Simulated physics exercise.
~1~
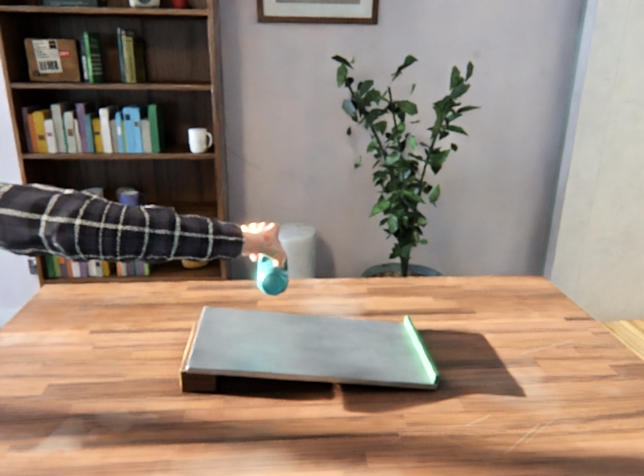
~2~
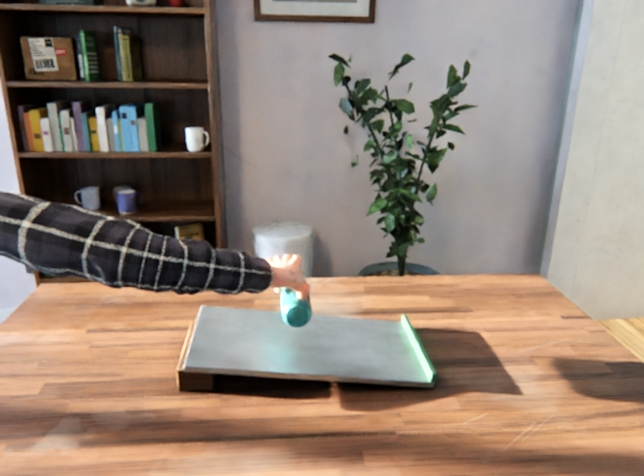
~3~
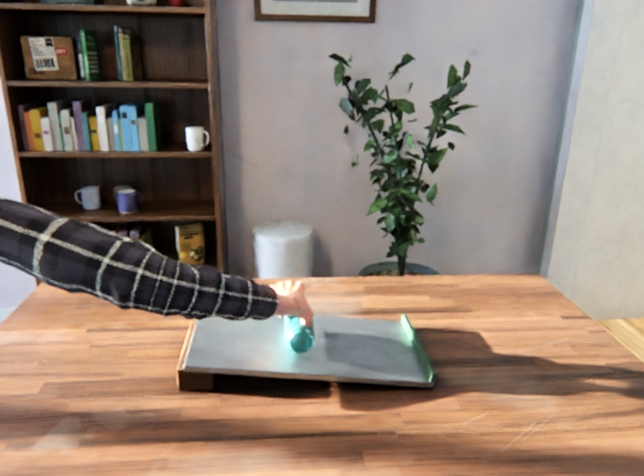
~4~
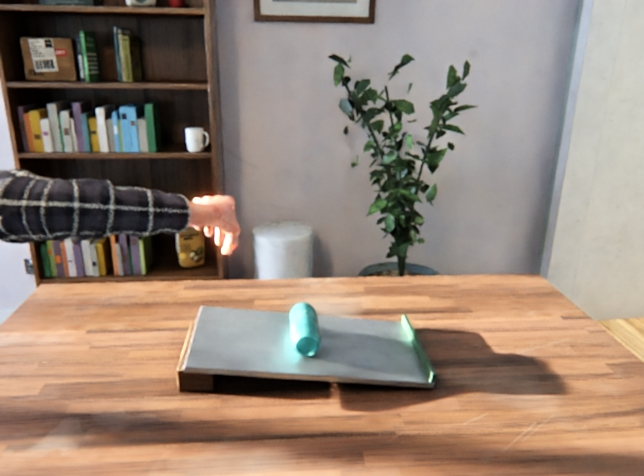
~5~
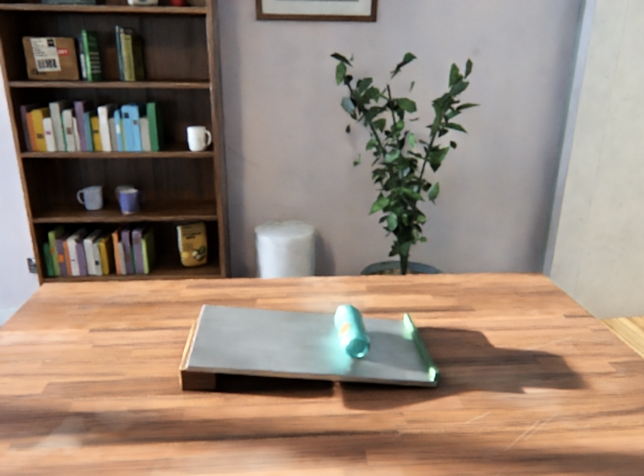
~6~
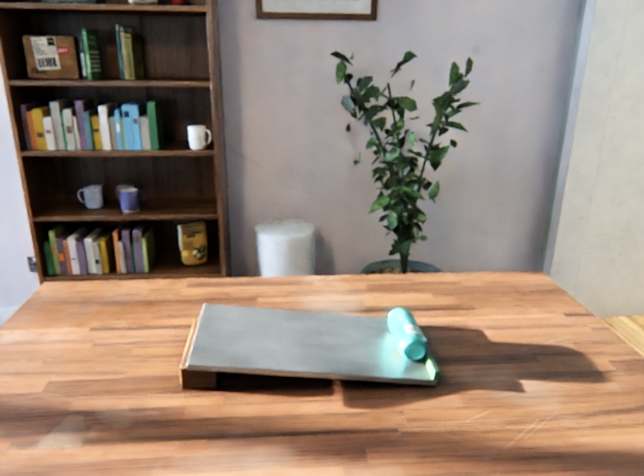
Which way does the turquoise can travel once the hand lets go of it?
It rolls to the right, down the sloping board toward the green edge.
A turquoise can was lowered by a hand in a plaid sleeve onto its side on a gray sloping board atop a wooden table. The hand let go and drew back, and the can rolled right, down to the board's green-edged lower end.
